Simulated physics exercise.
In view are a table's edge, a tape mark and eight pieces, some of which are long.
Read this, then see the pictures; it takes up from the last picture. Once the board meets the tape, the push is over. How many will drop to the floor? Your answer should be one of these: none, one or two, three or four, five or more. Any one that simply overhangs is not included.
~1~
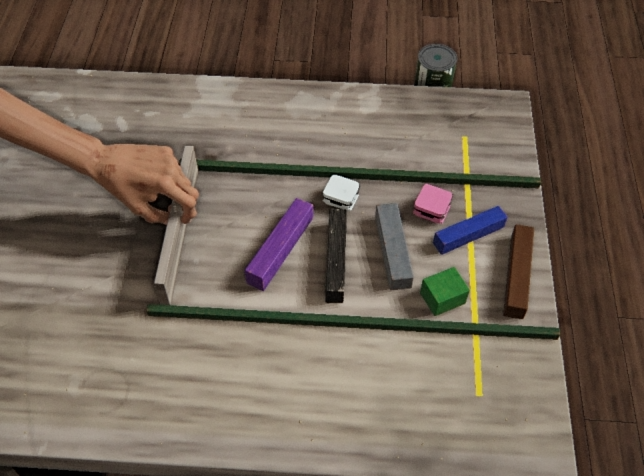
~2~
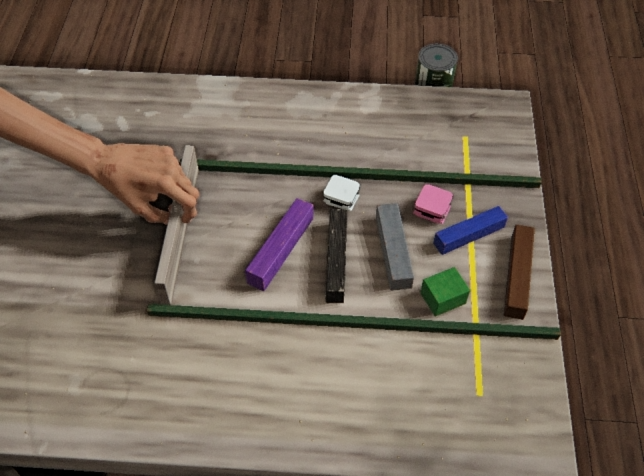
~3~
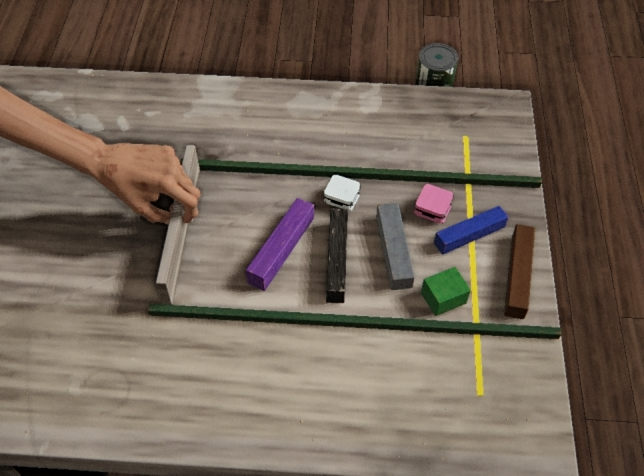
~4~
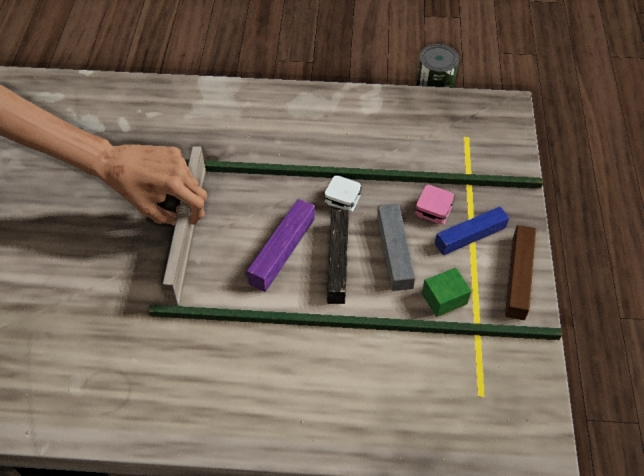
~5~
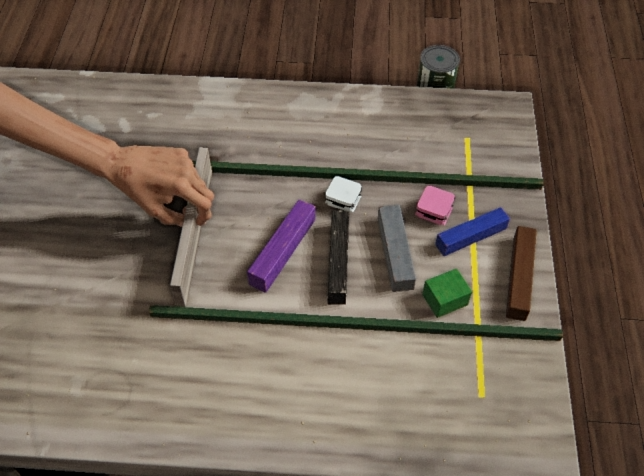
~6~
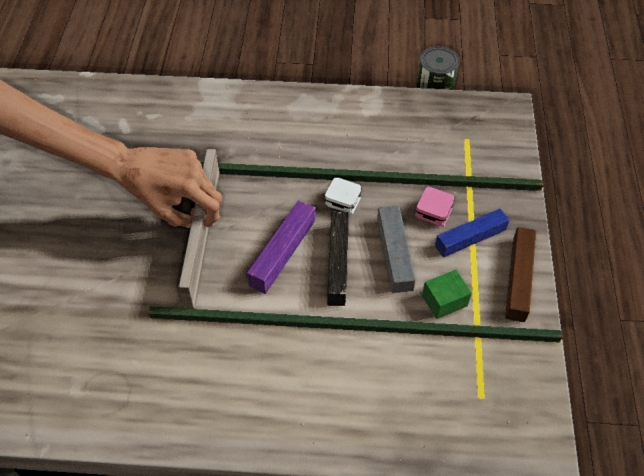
The count is one or two.
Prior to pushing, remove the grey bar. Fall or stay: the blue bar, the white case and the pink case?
Result - blue bar: Up; white case: Up; pink case: Up.
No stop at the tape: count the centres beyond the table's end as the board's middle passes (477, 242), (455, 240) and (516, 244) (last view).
1, 0 and 5.
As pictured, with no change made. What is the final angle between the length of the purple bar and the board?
The angle comes out near 0 degrees.
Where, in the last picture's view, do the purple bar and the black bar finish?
The purple bar stops around (485, 258); the black bar around (505, 267).
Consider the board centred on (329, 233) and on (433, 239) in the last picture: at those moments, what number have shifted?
By then 3, and 8.
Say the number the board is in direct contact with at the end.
It is in contact with 2.
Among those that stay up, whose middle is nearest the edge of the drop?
Going by centres, it is the blue bar.
A little later, none off yet; brown stick at rest near (521, 274); blue bar at rest near (472, 233); green block at rest near (446, 294).
Next, none off yet; brown stick at rest near (521, 274); blue bar moving near (483, 232); green block moving near (456, 301).
When it is over, the number that fall off is one or two; down, brown stick.
